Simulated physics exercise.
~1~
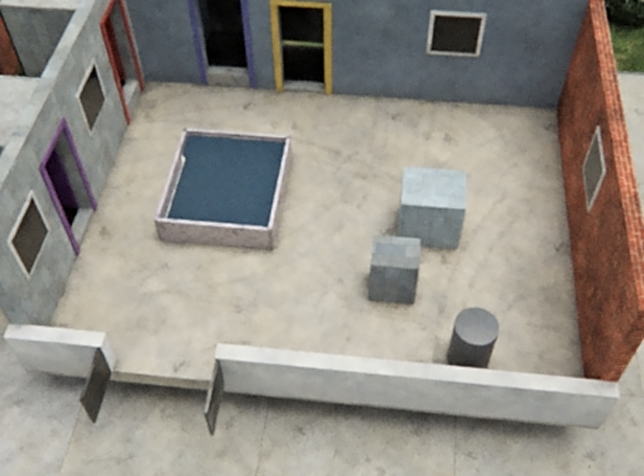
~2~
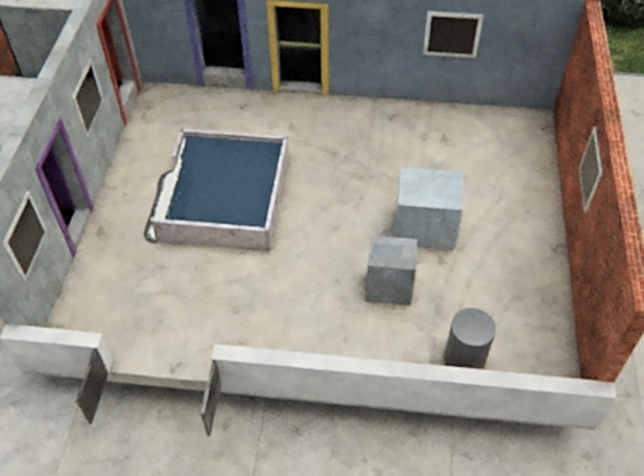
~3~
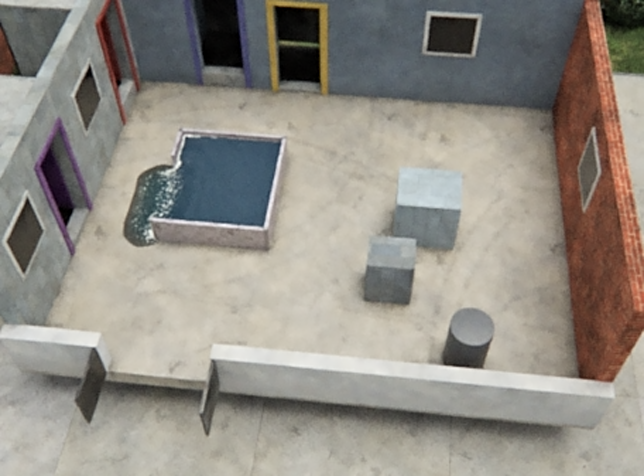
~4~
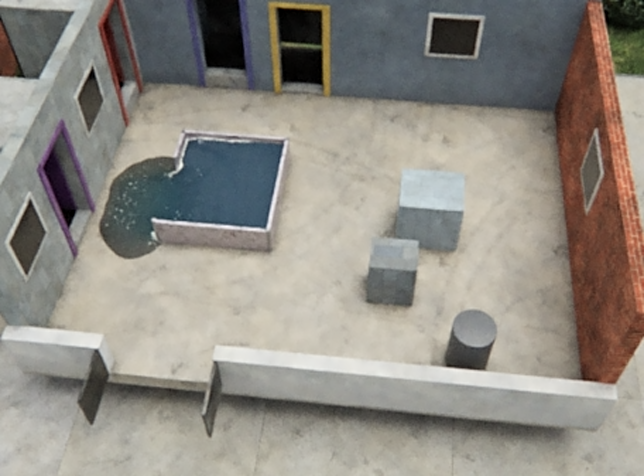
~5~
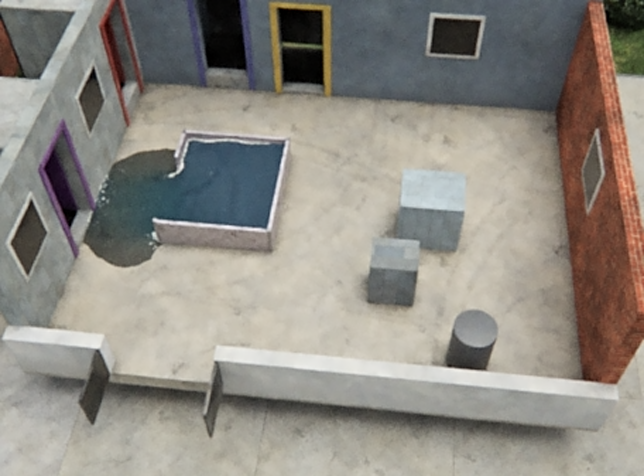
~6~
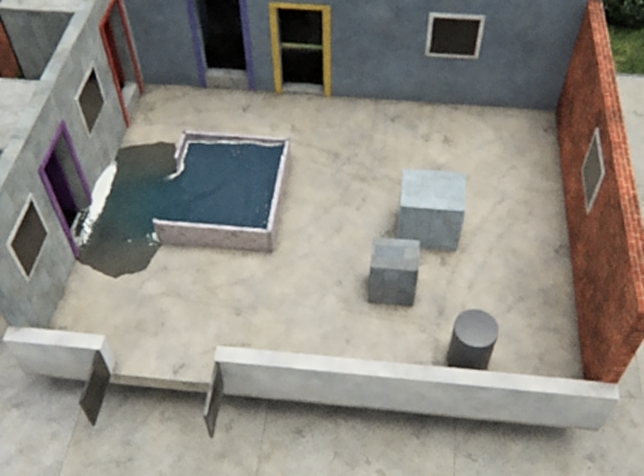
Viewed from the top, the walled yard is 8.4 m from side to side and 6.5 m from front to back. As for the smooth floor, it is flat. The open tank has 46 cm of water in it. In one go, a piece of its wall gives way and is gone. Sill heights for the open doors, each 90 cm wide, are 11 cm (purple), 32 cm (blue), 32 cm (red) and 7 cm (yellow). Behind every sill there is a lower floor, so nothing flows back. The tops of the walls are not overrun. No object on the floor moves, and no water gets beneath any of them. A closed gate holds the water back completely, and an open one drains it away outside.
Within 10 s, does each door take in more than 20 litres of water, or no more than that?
As I see it, the purple door lets in more than the limit; the blue door lets in less than the limit; the red door lets in less than the limit; the yellow door lets in less than the limit.
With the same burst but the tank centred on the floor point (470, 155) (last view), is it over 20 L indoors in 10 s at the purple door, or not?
So then, purple stays inside.
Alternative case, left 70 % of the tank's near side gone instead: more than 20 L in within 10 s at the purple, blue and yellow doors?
So purple ends up short of it, blue short of it, yellow short of it.
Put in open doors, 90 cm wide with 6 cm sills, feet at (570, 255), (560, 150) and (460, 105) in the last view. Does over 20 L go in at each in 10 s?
So, in the order given, it's shy of the mark, then shy of the mark, then shy of the mark.
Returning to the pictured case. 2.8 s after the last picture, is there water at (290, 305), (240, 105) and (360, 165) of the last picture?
Untouched, soaked, untouched.
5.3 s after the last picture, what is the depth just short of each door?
Depths in centimetres - purple: 10, blue: 7, red: 8, yellow: 4.
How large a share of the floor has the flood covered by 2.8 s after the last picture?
Near 25 per cent is wet.
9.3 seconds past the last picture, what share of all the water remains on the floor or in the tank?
That would be close to 80 per cent.
Then, 0.7 s after the last picture water covers 10 % of the floor and is deepest (33 cm) near (107, 207); purple door 27 cm at the sill, 29 L in, blue door not reached, red door not reached, yellow door not reached.
Then, 1.5 s after the last picture water covers 15 % of the floor and is deepest (30 cm) near (107, 207); purple door 27 cm at the sill, 100 L in, blue door not reached, red door 6 cm at the sill, 0 L in, yellow door not reached.
Then, 2.8 s after the last picture water covers 25 % of the floor and is deepest (22 cm) near (44, 342); purple door 17 cm at the sill, 166 L in, blue door 10 cm at the sill, 0 L in, red door 5 cm at the sill, 0 L in, yellow door 2 cm at the sill, 0 L in.
Then, 5.3 s after the last picture water covers 55 % of the floor and is deepest (12 cm) near (44, 342); purple door 10 cm at the sill, 181 L in, blue door 7 cm at the sill, 0 L in, red door 8 cm at the sill, 0 L in, yellow door 4 cm at the sill, 0 L in.
Then, 9.3 s after the last picture water covers 80 % of the floor and is deepest (6 cm) near (40, 352); purple door 5 cm at the sill, 181 L in, blue door 5 cm at the sill, 0 L in, red door 6 cm at the sill, 0 L in, yellow door 3 cm at the sill, 0 L in.
